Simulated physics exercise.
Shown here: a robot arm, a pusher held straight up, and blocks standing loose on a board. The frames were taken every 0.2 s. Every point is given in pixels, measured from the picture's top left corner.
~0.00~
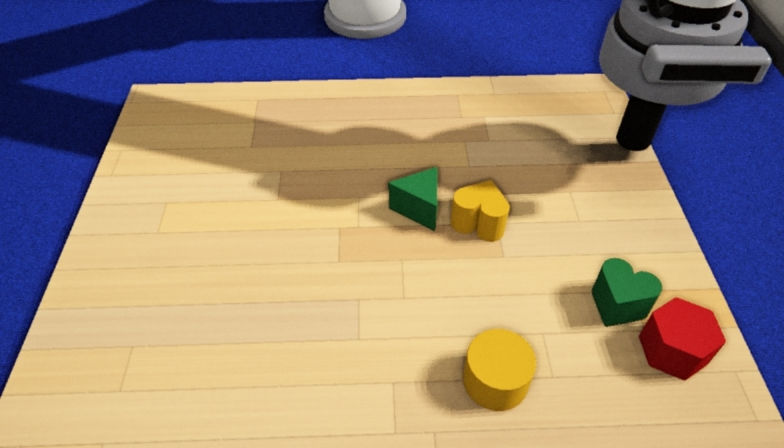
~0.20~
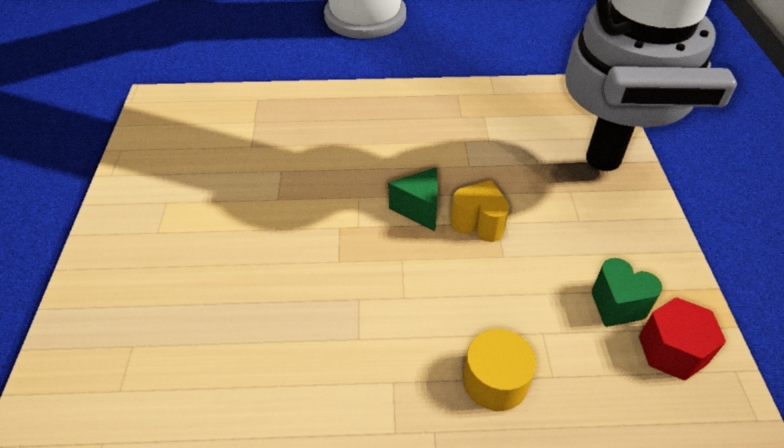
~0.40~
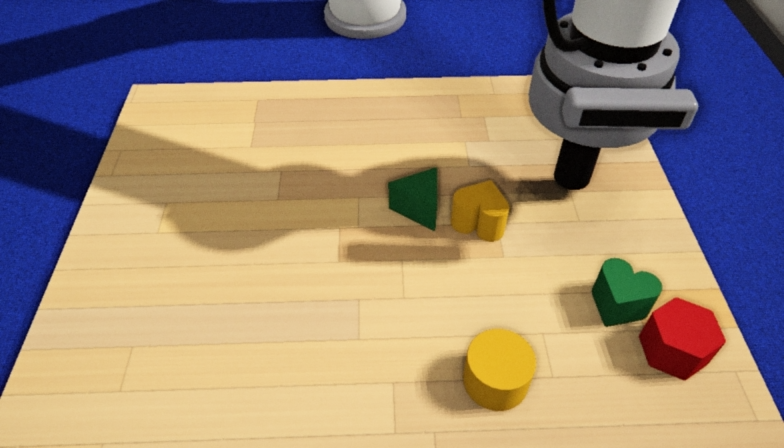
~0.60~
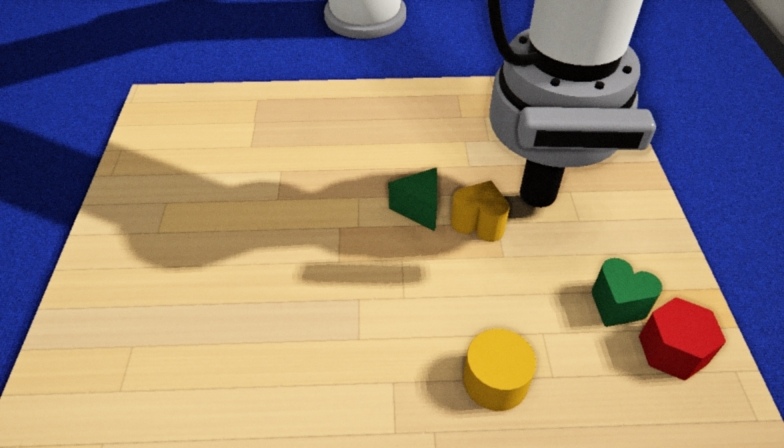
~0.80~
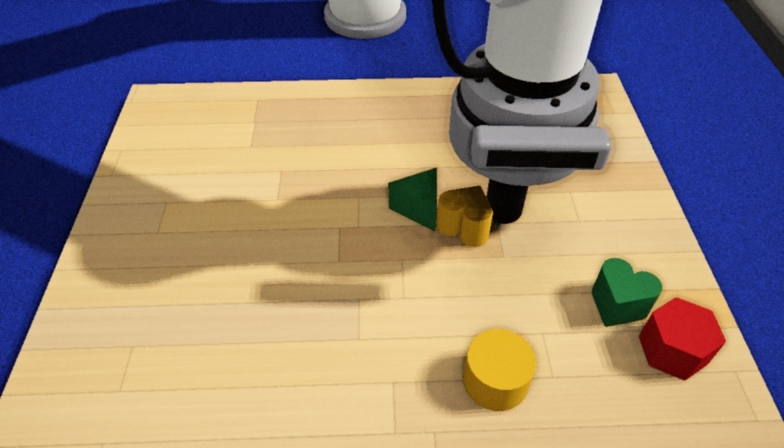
At the start, a robot arm holds a black pusher upright near the upper right of a wooden board scattered with green, yellow and red blocks. The pusher moves left and slightly toward the viewer while the blocks stay still. It then nudges the yellow heart a little left, near the green triangular block.
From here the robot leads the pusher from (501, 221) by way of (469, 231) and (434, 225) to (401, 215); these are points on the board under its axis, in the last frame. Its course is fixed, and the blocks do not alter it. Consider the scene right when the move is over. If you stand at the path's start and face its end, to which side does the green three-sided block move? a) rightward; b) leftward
Correct choice: A.
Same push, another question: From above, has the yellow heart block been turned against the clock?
I believe so.
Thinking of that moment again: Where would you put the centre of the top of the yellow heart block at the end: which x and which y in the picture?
The middle of its upper face should be somewhere near (385, 217).
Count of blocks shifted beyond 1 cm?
I predict two.
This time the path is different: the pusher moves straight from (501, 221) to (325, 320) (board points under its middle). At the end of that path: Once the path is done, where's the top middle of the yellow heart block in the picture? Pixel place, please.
Put as a pixel place, it's (381, 224).
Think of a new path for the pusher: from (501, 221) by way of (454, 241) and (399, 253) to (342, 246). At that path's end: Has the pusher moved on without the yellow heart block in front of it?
I'd say no.
What follows on the original path. One third of the way, pusher at (470, 221); green three-sided block at (407, 184), turned 50° clockwise; yellow heart block at (432, 211).
Two thirds of the way, pusher at (433, 216); green three-sided block at (402, 183), turned 55° clockwise; yellow heart block at (400, 216), turned 15° anticlockwise.
At the end, pusher at (401, 206); green three-sided block at (374, 172), turned 55° clockwise; yellow heart block at (385, 217), turned 45° anticlockwise.
